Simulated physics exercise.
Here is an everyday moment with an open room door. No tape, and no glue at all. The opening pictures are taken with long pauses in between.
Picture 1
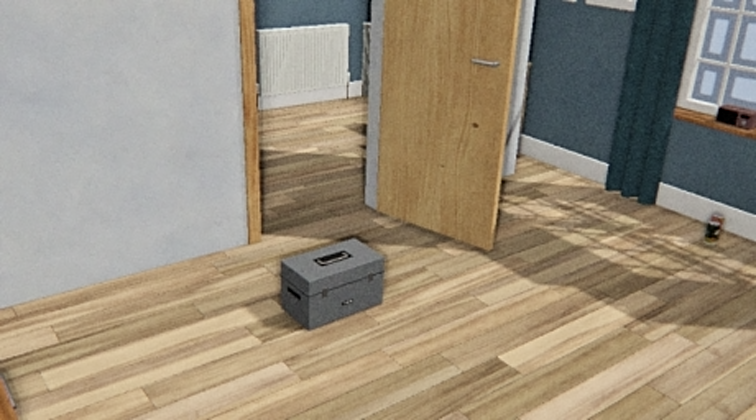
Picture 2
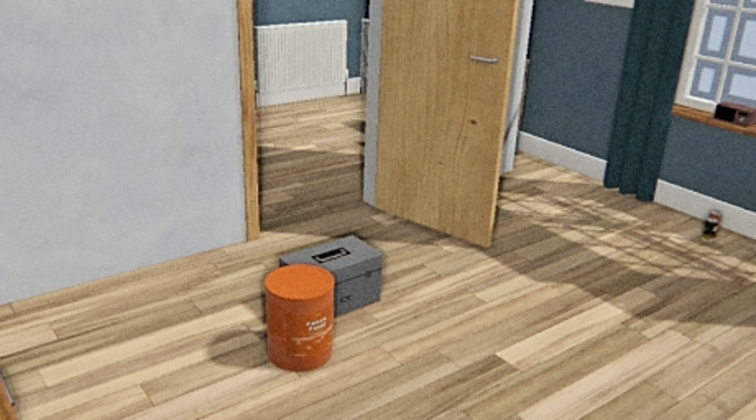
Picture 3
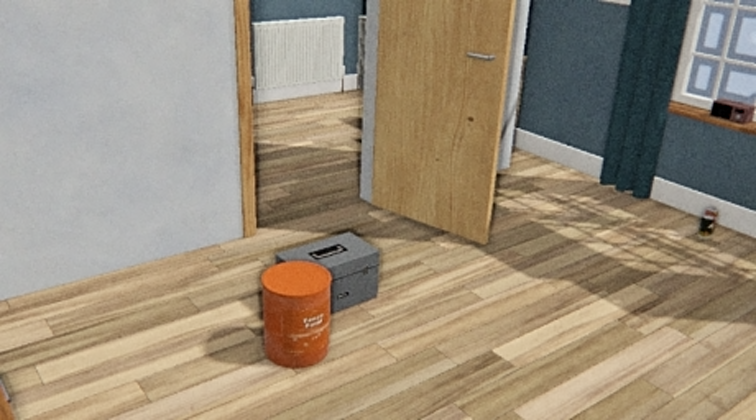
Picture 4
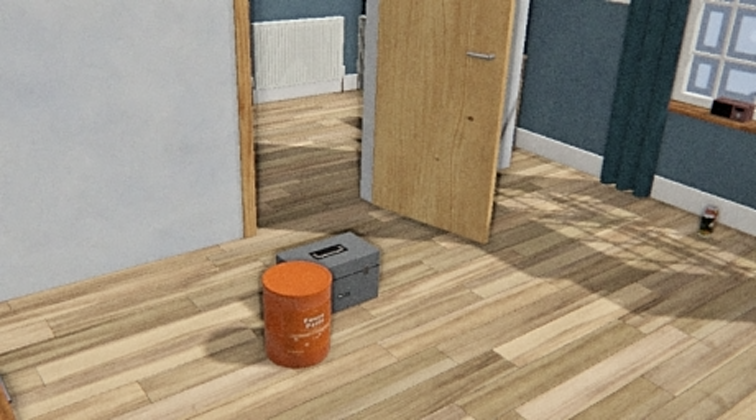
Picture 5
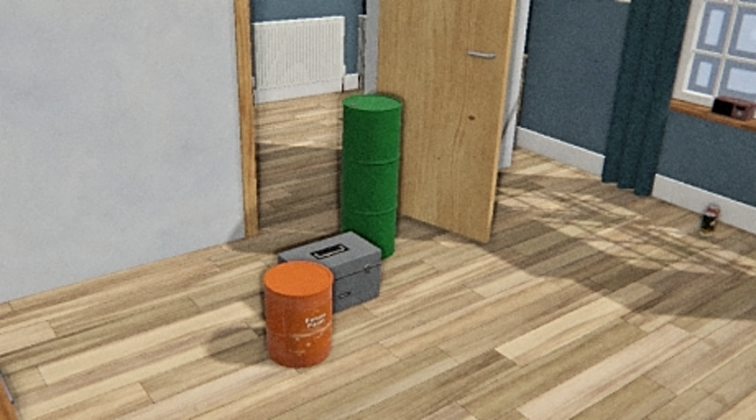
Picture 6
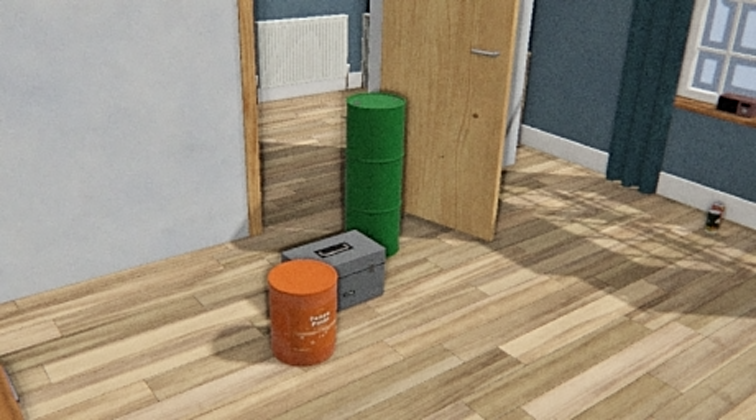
The footage shows a grey toolbox on a wooden floor near a wide-open, still door. An orange pail appears in front of it, then a tall green drum appears behind it, with only slight shifts in the view.
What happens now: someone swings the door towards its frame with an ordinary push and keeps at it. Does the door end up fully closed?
The door's path is barred.
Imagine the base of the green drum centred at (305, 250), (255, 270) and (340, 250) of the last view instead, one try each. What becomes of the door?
Held up partway, Swings all the way, held up partway.
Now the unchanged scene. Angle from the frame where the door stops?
About 65°.
Then, 0.50 s past the last view, open by 98°.
Then, 0.90 s past the last view, open by 86°.
Then, 1.20 s past the last view, open by 75°.
Then, 1.50 s past the last view, open by 65°.
Finally, open by 64°; all 3 still in place. Final places as the last picture's camera would see them, green drum near (370, 177).
